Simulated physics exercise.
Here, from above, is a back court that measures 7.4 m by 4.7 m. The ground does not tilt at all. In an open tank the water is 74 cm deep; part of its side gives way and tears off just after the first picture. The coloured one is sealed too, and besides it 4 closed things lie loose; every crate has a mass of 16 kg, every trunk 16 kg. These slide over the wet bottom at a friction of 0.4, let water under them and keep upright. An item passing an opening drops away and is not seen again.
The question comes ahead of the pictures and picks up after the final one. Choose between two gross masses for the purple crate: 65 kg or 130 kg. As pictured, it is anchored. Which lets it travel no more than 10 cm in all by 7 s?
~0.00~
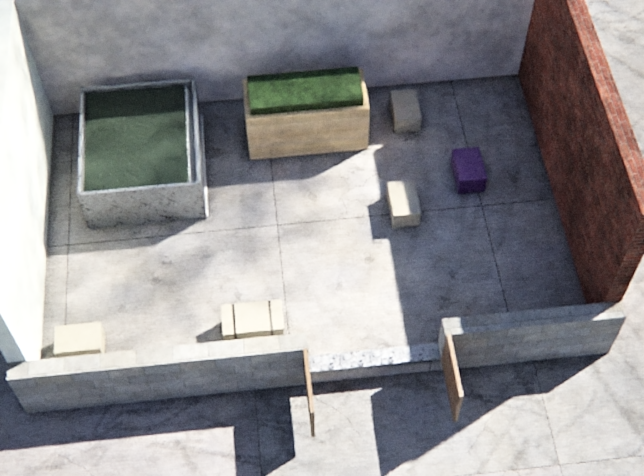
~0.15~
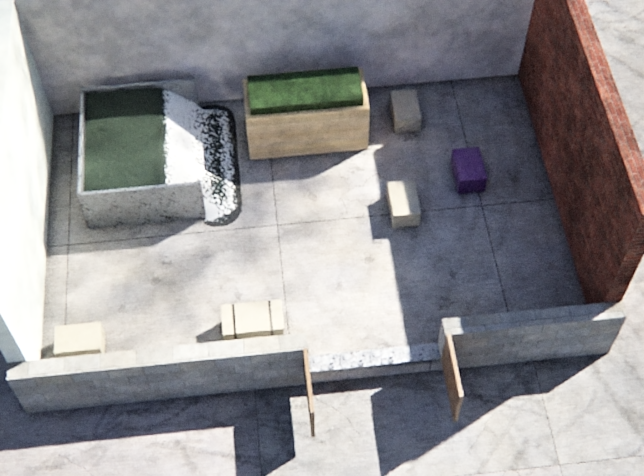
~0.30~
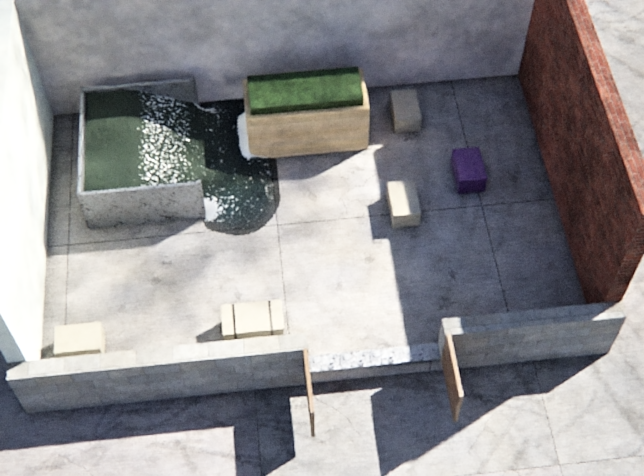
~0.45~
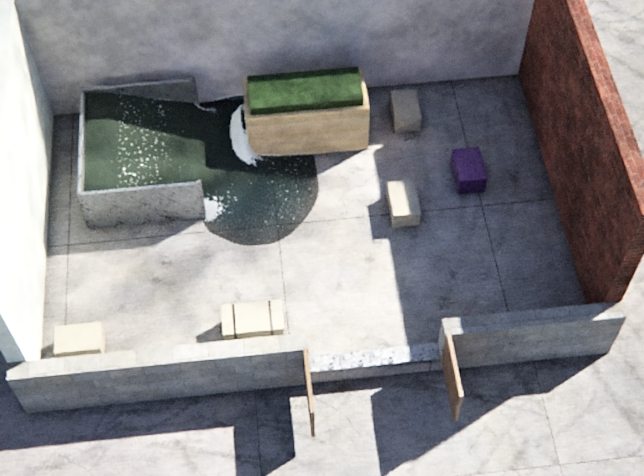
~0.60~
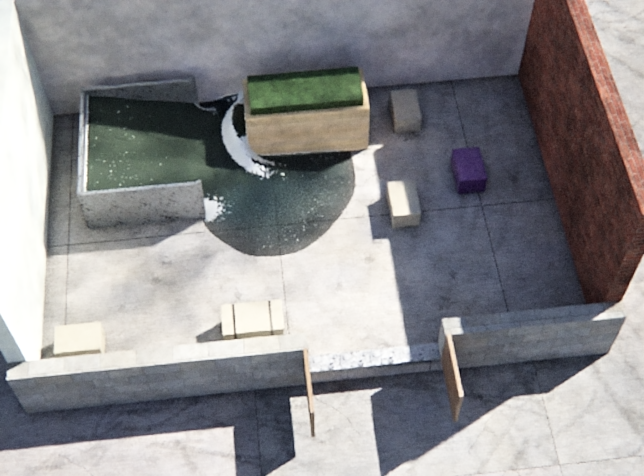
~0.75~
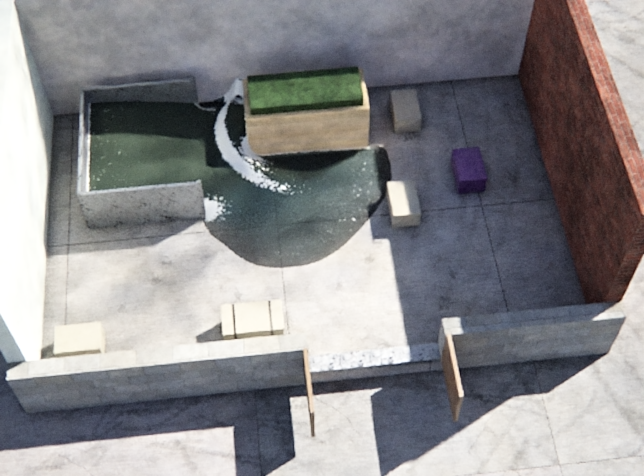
Of the two, only the bigger does it.
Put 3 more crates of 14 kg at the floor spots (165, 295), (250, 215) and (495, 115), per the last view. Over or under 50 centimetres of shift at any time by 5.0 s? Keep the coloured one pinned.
In order: Not as far, then farther, then farther.
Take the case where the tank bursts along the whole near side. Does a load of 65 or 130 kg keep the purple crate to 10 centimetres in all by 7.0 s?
Result: Lighter option succeeds.
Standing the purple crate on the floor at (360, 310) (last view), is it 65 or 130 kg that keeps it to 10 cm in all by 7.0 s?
The lighter one suffices.
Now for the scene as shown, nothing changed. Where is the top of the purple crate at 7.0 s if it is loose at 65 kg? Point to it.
About pixel (506, 159).
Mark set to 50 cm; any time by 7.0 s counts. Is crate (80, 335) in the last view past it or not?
Here the answer is not beyond.
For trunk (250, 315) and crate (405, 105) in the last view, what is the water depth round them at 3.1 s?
Roughly 3 and 11 cm.
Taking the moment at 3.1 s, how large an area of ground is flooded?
At that time the wet patch spans about 28 m2.
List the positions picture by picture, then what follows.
In the first frame, the purple crate at (470, 164) rests on the ground; 3.0 m2 under water; 0 of 5 have shifted.
In the second frame, the purple crate at (470, 164) rests on the ground; water covers 4.2 m2; 0 of 5 have shifted.
In the third frame, the purple crate at (470, 164), on the bottom; 5.4 m2 under water; 0 of 5 have shifted.
In the fourth frame, the purple crate at (470, 164) rests on the ground; water covers 6.6 m2; 0 of 5 have shifted.
In the fifth frame, the purple crate at (470, 164), on the bottom; water covers 7.8 m2; 0 of 5 have shifted.
In the sixth frame, the purple crate at (470, 164), on the bottom; water covers 9.1 m2; 0 of 5 have shifted.
After 1.4 s the purple crate would be 3 cm from its start with 65 kg and 0 cm from its start with 130 kg; 7 cm of water round it then.
After 3.1 s the purple crate would be 55 cm from its start with 65 kg and 0 cm from its start with 130 kg; 5 cm of water round it then.
After 4.9 s the purple crate would be 55 cm from its start with 65 kg and 0 cm from its start with 130 kg; 11 cm of water round it then.
After 7.0 s the purple crate would be 55 cm from its start with 65 kg and 0 cm from its start with 130 kg; 6 cm of water round it then.
